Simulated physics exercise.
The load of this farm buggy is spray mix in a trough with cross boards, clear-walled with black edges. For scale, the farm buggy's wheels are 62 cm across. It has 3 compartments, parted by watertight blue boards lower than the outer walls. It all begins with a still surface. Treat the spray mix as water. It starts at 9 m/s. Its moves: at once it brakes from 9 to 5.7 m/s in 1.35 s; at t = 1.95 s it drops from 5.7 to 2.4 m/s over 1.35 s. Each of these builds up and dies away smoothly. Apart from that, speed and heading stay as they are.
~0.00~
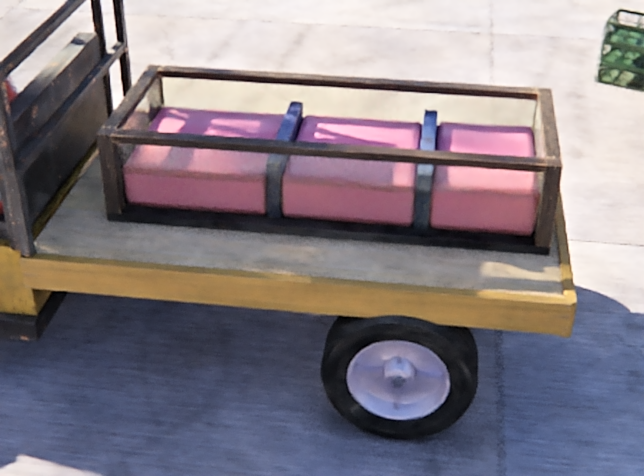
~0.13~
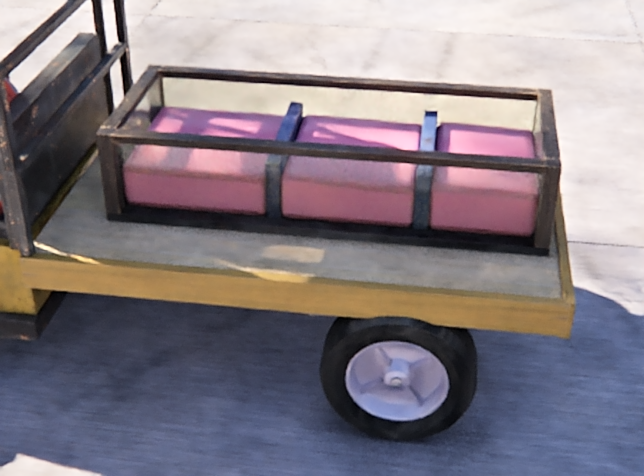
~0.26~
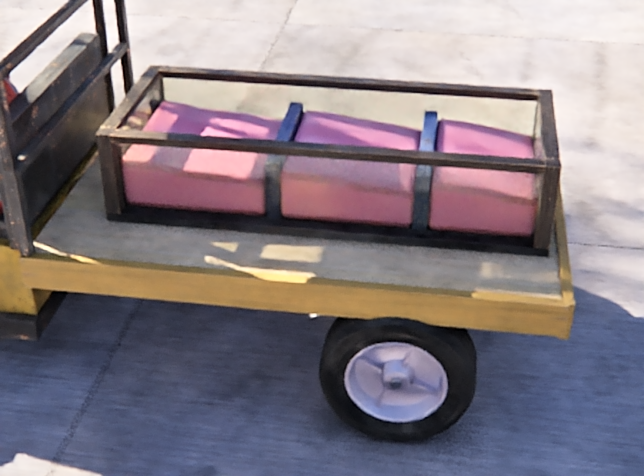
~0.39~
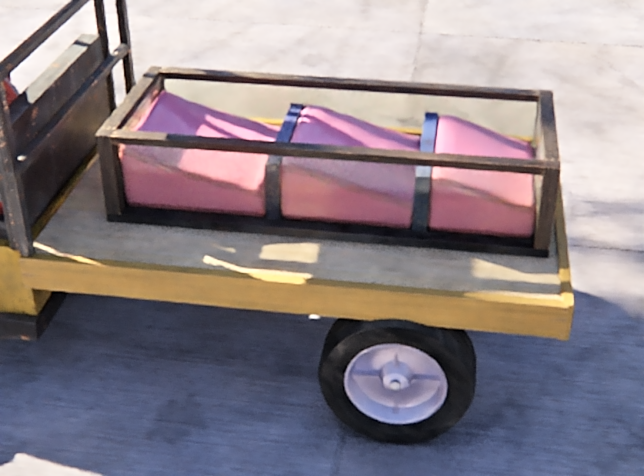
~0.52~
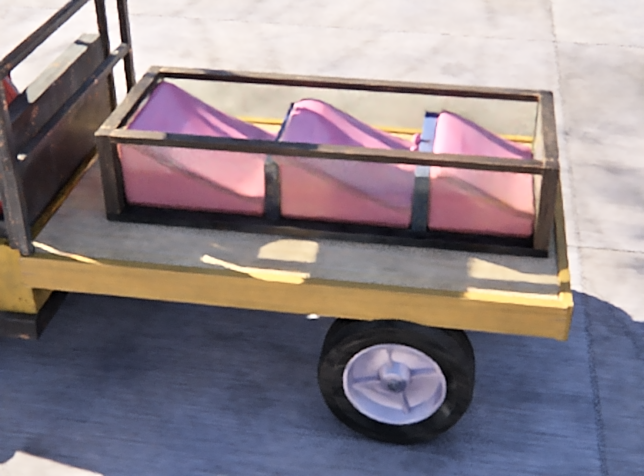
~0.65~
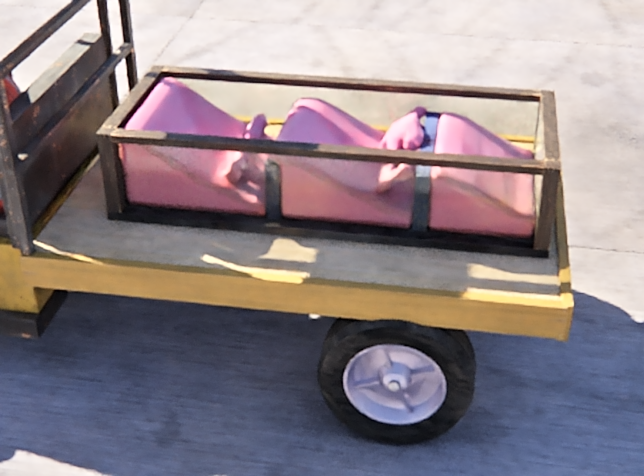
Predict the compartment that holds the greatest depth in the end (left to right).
The first compartment ends highest.
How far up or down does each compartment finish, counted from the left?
In cm: 3 up, 1 down, 3 down.
Then, 1.45 s in, the compartments hold 23, 18, 18 cm, left to right.
Then, 2.55 s in, the compartments hold 23, 18, 18 cm, left to right.
Then, 3.85 s in, the compartments hold 24, 18, 17 cm, left to right.
Then, 6.28 s in, the compartments hold 23, 19, 17 cm, left to right.
